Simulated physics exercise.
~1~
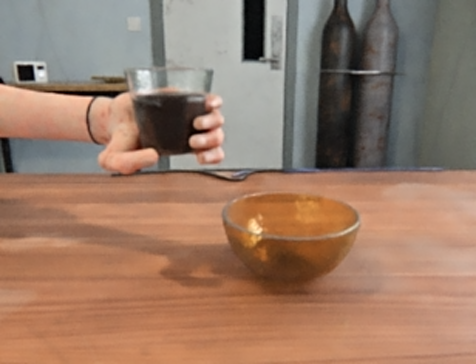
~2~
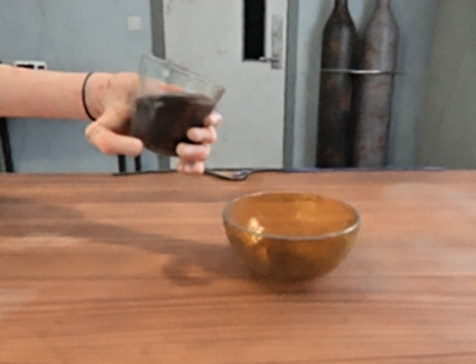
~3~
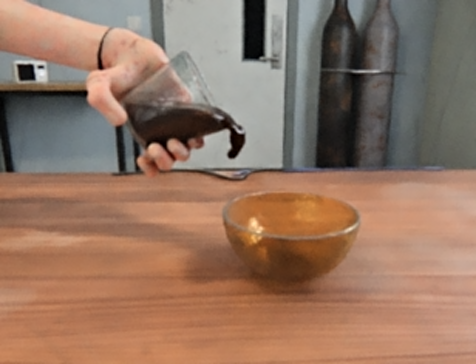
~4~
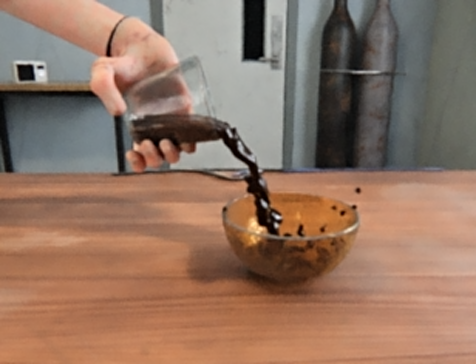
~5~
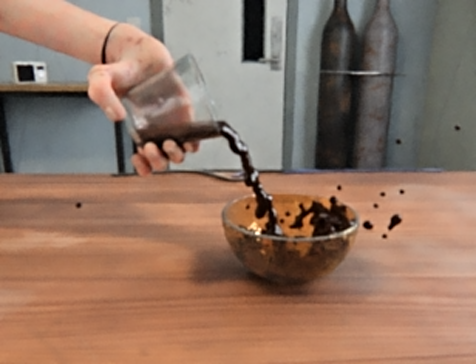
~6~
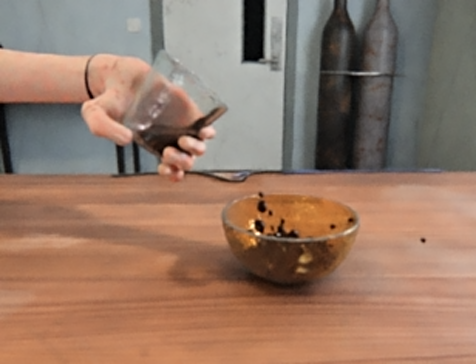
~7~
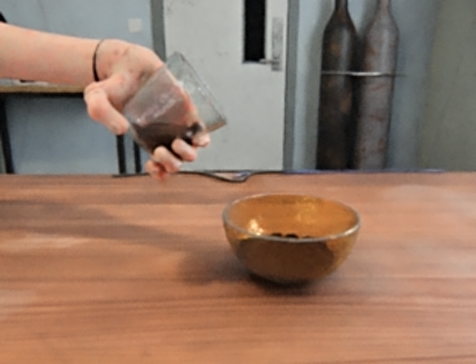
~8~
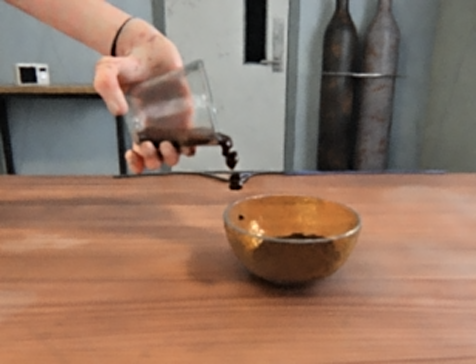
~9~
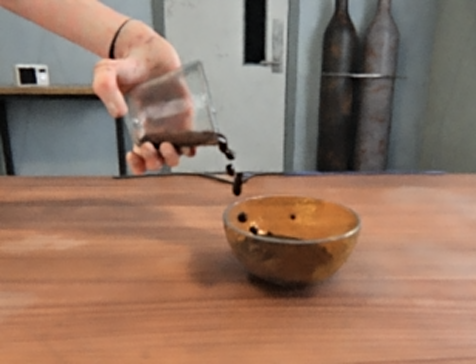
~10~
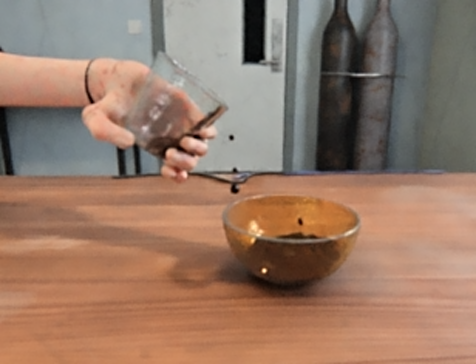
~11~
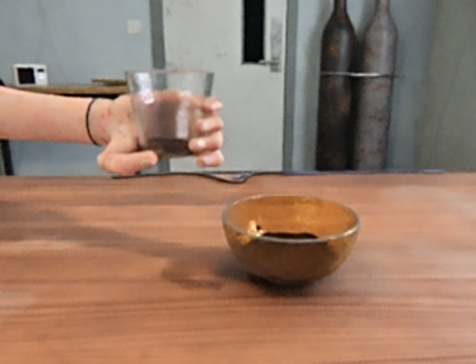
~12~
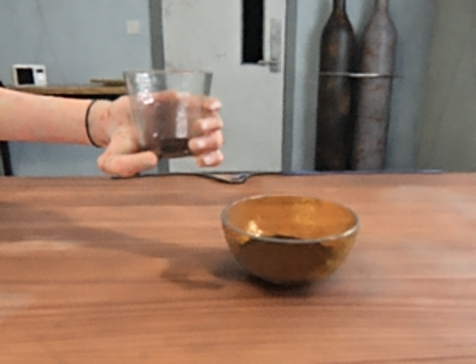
The video shows a hand tilting a glass tumbler of dark liquid over a round amber bowl, pouring a stream that splashes droplets out, easing back, then tipping again for a thinner trickle. The hand finally levels the tumbler, with some liquid left in it and some in the bowl.
